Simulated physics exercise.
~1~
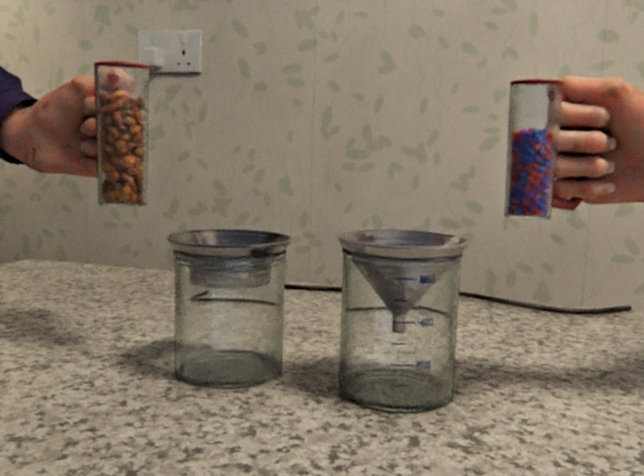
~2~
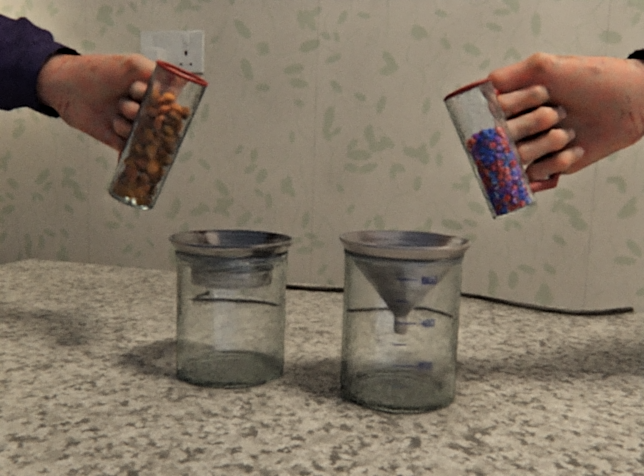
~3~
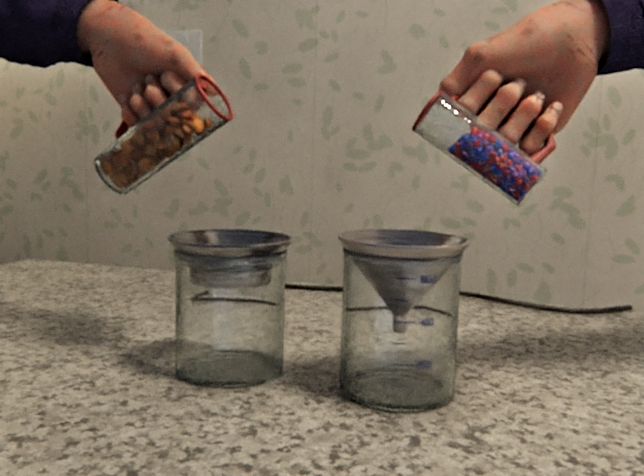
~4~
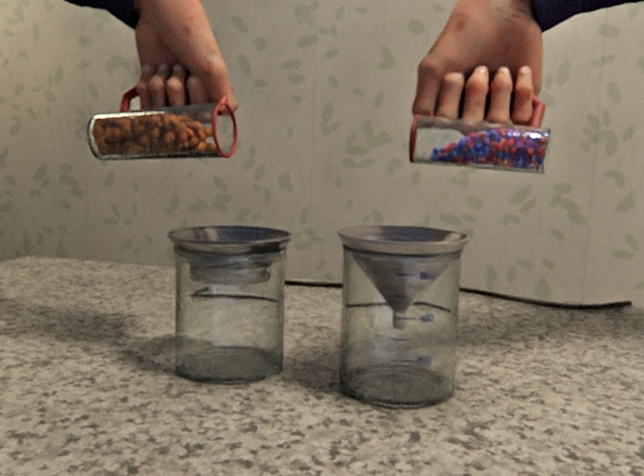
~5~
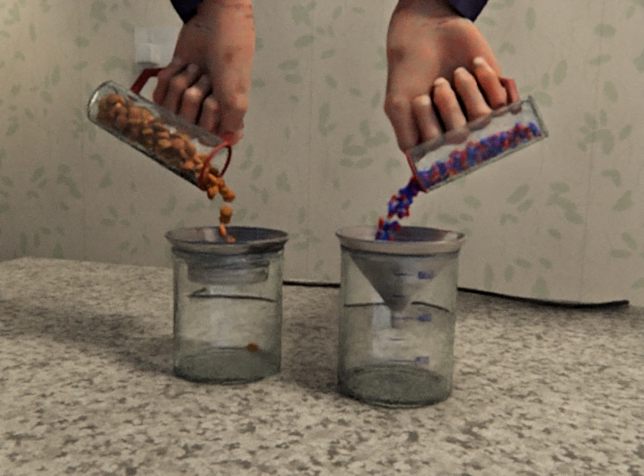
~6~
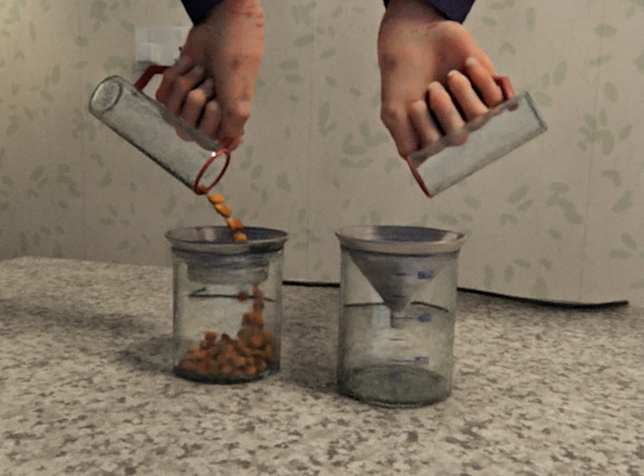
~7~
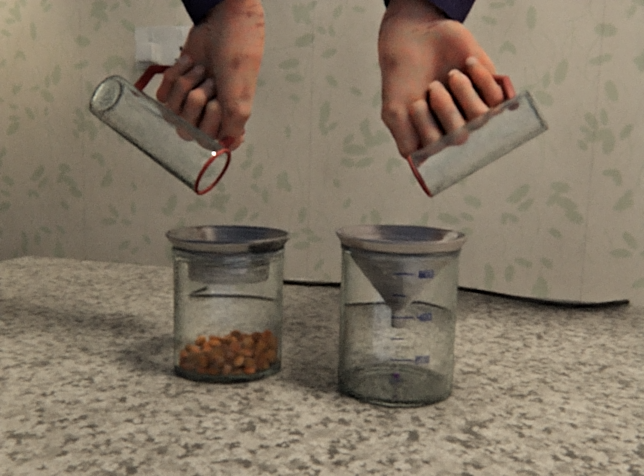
Two hands empty cups into funnels; orange-brown pieces reach the left jar, beads clog the right.
